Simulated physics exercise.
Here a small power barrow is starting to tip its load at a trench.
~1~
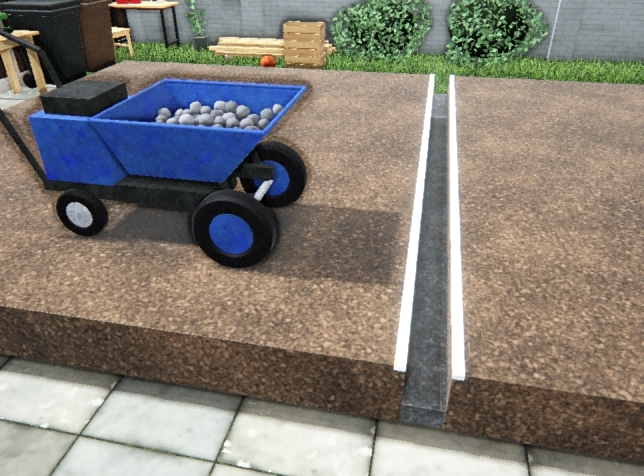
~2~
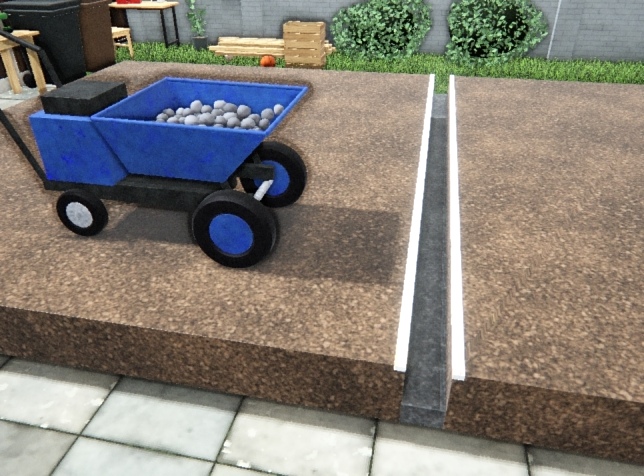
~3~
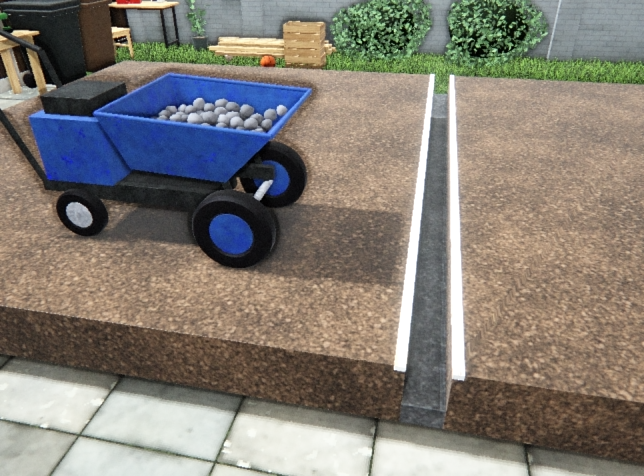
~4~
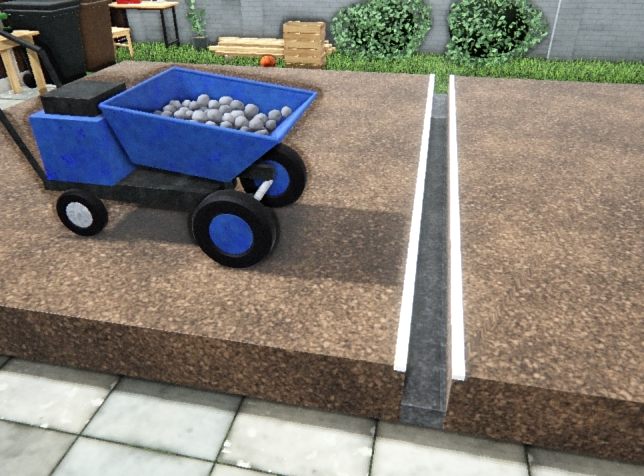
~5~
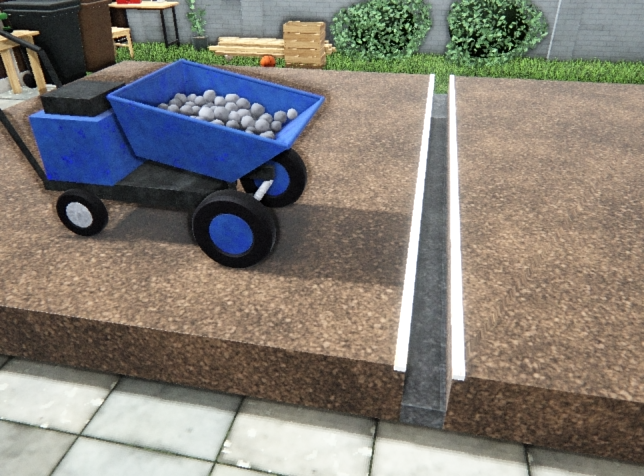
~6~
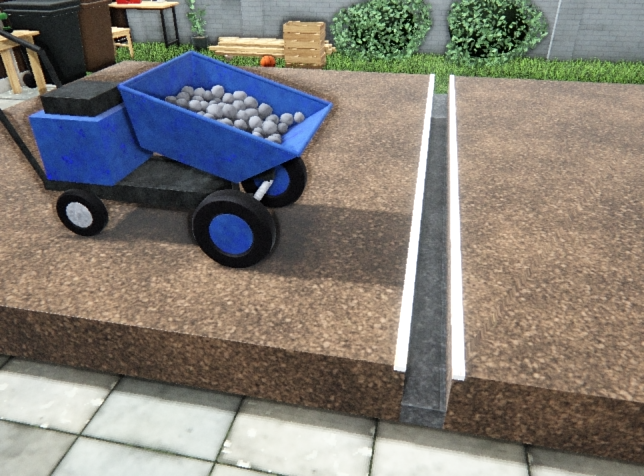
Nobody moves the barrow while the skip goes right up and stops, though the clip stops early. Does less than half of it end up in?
Yes, the amount in the trench falls below half.
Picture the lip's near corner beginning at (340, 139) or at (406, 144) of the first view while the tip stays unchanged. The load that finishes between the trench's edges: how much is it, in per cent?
70 %, then 0 %.
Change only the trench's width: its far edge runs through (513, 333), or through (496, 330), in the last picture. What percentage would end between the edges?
The first gives 30 %, the second 30 %.
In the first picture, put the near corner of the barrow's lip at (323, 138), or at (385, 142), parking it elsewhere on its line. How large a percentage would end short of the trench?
First spot: 10 %, second spot: 0 %.
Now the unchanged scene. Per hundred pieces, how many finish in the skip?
Roughly 15 per cent.
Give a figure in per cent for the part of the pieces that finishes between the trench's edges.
That share is close to 35 %.
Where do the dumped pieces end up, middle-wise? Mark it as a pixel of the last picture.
Around (404, 243).
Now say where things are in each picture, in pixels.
Lip of the skip (265, 133), level; top of the load (206, 121), round cobbles; first edge of the trench (406, 318); far edge (458, 325), the trench under half as wide as the skip, and about as deep as wide, in the first frame.
Lip of the skip (266, 134), level; top of the load (192, 125), in the second frame.
Lip of the skip (271, 137), tipped barely; top of the load (194, 122), in the third frame.
Lip of the skip (279, 141), tipped a little; top of the load (191, 116), in the fourth frame.
Lip of the skip (288, 147), tipped a little; top of the load (187, 112), in the fifth frame.
Lip of the skip (298, 154), tipped clearly; top of the load (196, 107); first edge of the trench (406, 318); far edge (458, 325), in the sixth frame.
Just after the last frame, skip tipped steeply; every one in the skip.
A moment on, skip tipped right over; roughly half in the skip; roughly half short of the trench; just a few in or heaped over the trench.
Further on, skip tipped right over; roughly a quarter in the skip; roughly half short of the trench; roughly a third in or heaped over the trench; just a few beyond it.
When it is over, skip tipped right over; roughly a quarter in the skip; roughly half short of the trench; roughly a third in or heaped over the trench; just a few beyond it.
